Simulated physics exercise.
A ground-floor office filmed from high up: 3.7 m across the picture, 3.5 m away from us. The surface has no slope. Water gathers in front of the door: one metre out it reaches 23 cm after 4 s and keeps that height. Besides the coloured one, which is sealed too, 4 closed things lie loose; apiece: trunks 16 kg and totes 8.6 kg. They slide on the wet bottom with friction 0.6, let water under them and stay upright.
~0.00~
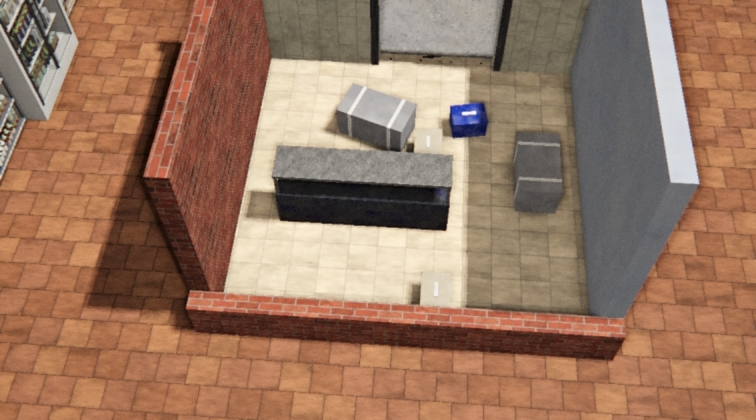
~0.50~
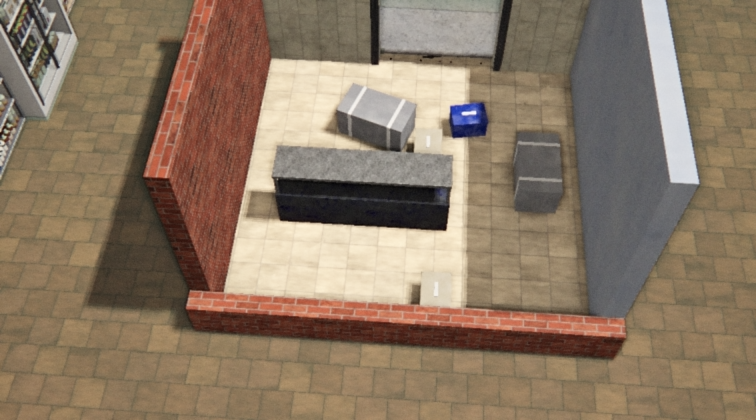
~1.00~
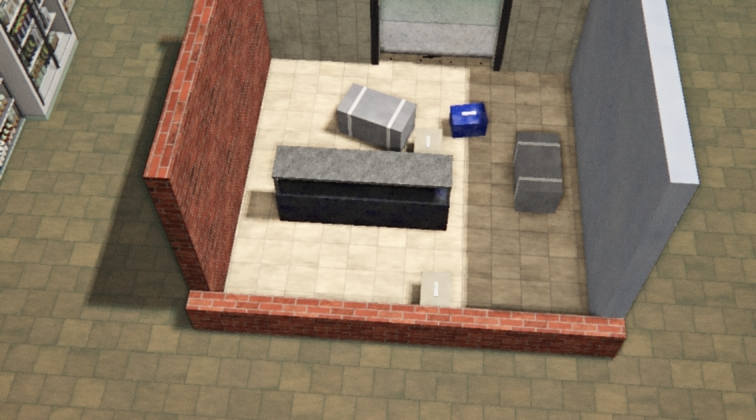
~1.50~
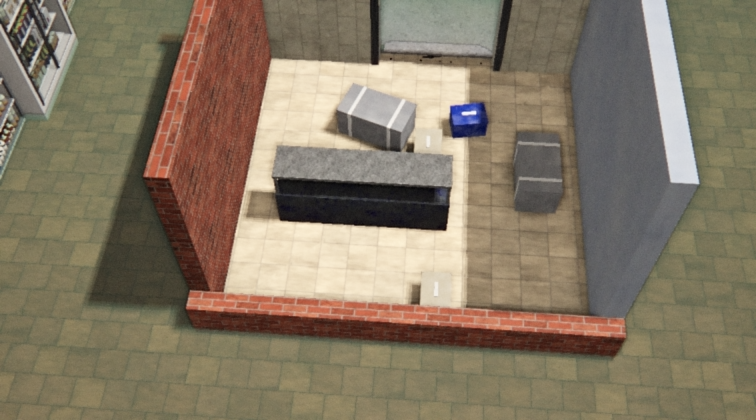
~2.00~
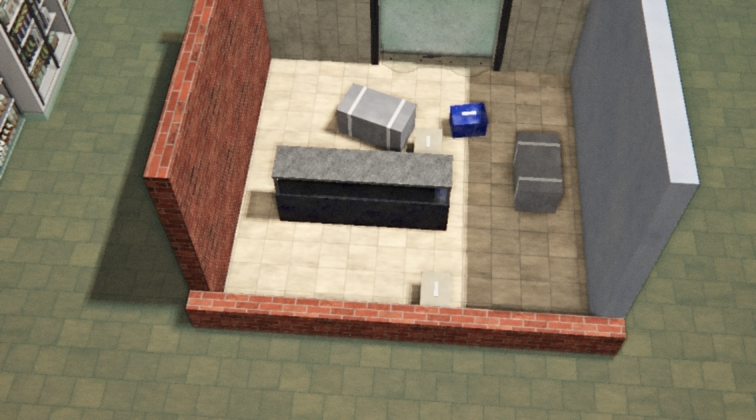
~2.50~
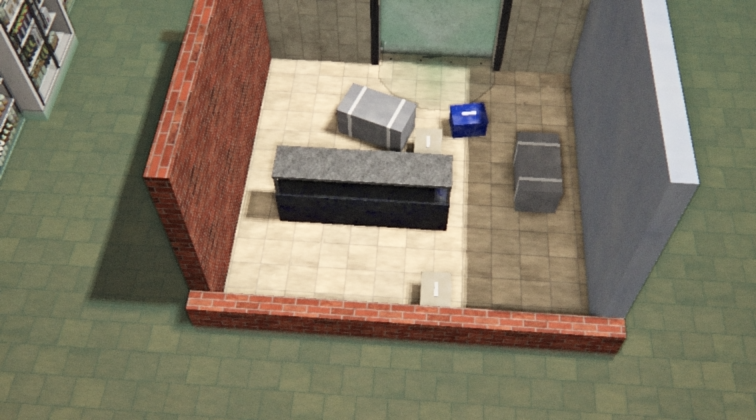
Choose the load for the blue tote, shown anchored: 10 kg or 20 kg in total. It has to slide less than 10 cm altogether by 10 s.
I expect that neither load is enough.
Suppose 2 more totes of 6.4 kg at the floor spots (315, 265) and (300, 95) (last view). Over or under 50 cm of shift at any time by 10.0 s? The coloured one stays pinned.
In that order: Under, over.
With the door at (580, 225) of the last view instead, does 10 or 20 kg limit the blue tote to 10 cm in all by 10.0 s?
Then only the higher weight holds it.
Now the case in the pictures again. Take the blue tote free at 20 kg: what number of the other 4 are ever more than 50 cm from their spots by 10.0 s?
I count 4.
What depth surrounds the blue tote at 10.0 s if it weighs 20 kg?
About 13 cm.
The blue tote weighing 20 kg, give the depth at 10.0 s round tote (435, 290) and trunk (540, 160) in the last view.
About 13 and 12 cm.
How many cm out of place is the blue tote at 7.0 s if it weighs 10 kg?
About 200 cm.
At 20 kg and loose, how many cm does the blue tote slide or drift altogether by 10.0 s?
Some 140 cm in all.
After 3.5 s the blue tote would be 8 cm from its start with 10 kg and 0 cm from its start with 20 kg; 6 cm of water round it then.
After 4.5 s the blue tote would be 67 cm from its start with 10 kg and 7 cm from its start with 20 kg; 8 cm of water round it then.
After 7.0 s the blue tote would be 224 cm from its start with 10 kg and 40 cm from its start with 20 kg; 9 cm of water round it then.
After 10.0 s the blue tote would be 264 cm from its start with 10 kg and 131 cm from its start with 20 kg; 13 cm of water round it then.
